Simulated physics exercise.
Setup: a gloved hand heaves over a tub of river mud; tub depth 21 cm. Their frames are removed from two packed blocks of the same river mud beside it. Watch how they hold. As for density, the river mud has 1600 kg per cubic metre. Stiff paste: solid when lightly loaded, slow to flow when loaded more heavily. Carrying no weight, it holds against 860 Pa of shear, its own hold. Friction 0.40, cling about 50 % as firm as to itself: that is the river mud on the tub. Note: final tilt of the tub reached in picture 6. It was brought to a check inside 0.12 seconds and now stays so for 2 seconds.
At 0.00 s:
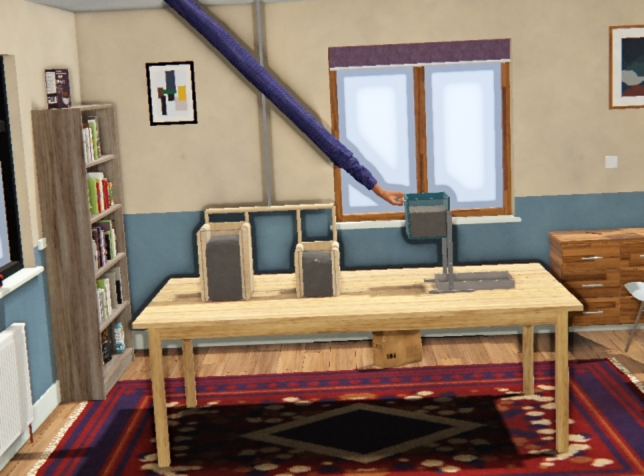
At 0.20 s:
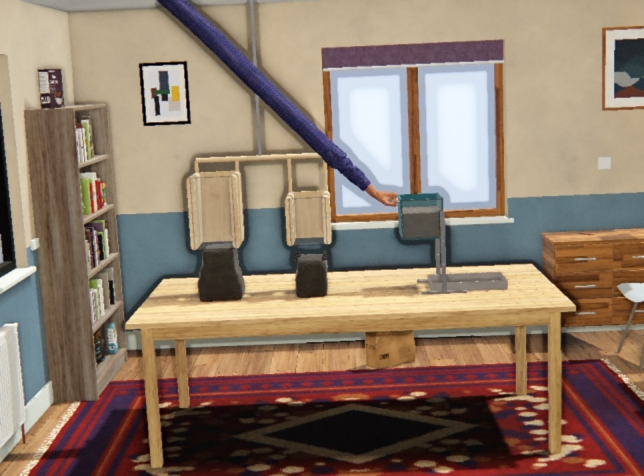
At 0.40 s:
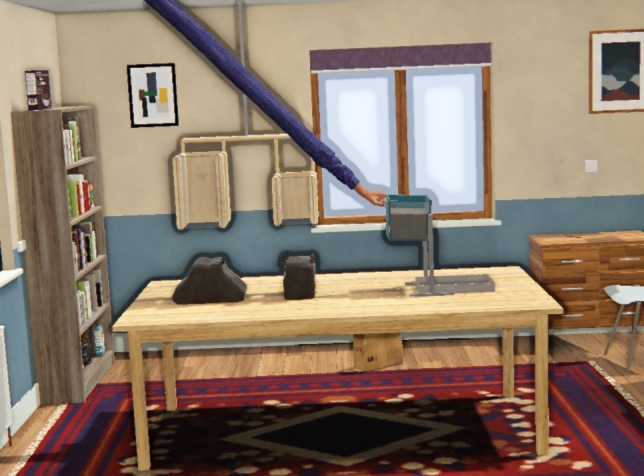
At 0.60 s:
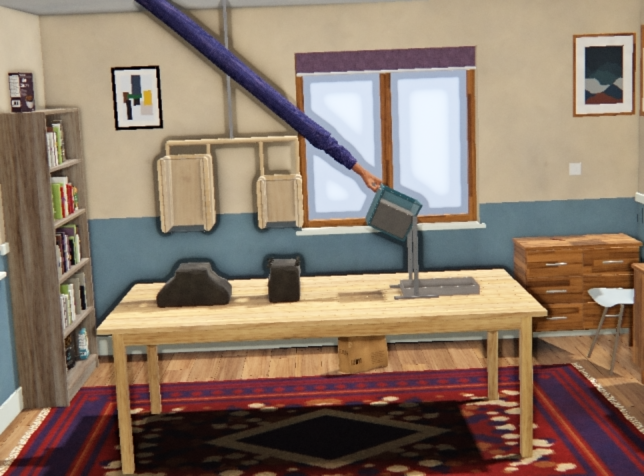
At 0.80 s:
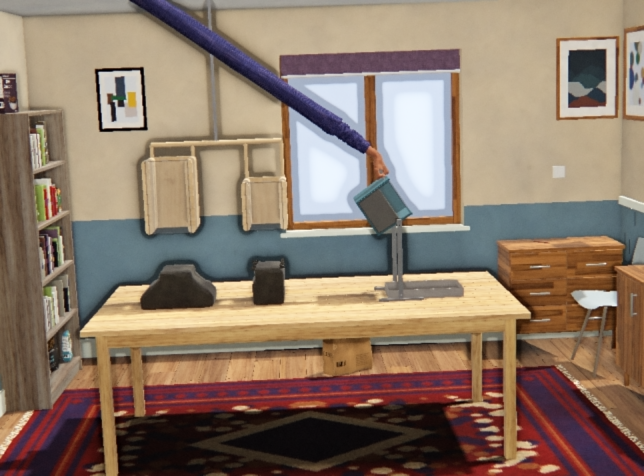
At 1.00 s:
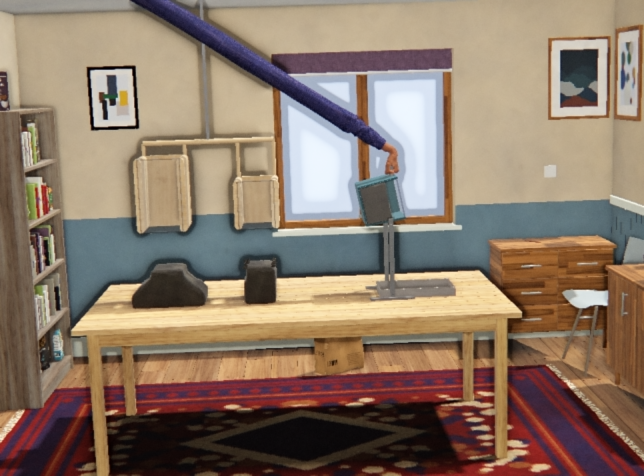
A long purple-sleeved arm reaches from the upper left to a teal-grey tub on a metal stand, at the right of a pale wooden table seen from the front, slightly above, in a blue-and-beige room. Two wooden casings rise off dark mud blocks at left; the left one slumps into a low mound, the right barely settles. The hand then tips the tub steeply rightward while the camera pans right.
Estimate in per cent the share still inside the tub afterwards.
I would say about 100 percent.
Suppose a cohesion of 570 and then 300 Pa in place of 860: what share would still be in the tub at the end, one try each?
In order: Around 100 % and around 70 %.
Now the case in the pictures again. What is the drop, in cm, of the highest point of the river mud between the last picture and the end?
Roughly 0 cm.
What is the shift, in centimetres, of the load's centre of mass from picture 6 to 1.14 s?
0 cm.
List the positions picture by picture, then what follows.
In the first picture, handle-side rim at (408, 199), tilt 0 degrees; highest point of the river mud at (444, 211); test blocks 32 cm, 21 cm high (left to right).
In the second picture, handle-side rim at (402, 200), tilt 0 degrees; highest point of the river mud at (437, 212); test blocks 29 cm, 20 cm high (left to right).
In the third picture, handle-side rim at (390, 200), tilt 3 degrees; highest point of the river mud at (392, 214); test blocks 21 cm, 20 cm high (left to right).
In the fourth picture, handle-side rim at (385, 189), tilt 27 degrees; highest point of the river mud at (381, 202); test blocks 20 cm, 20 cm high (left to right).
In the fifth picture, handle-side rim at (390, 180), tilt 57 degrees; highest point of the river mud at (377, 190); test blocks 20 cm, 20 cm high (left to right).
In the sixth picture, handle-side rim at (397, 179), tilt 79 degrees; highest point of the river mud at (383, 184); test blocks 20 cm, 20 cm high (left to right).
By 1.14 s, the tub is at 79 degrees and holds 100 %.
By 1.31 s, the tub is at 79 degrees and holds 100 %.
By 1.48 s, the tub is at 79 degrees and holds 100 %.
By 1.65 s, the tub is at 79 degrees and holds 100 %.
By 3.00 s, at the end, the tub is at 79 degrees and holds 100 %.
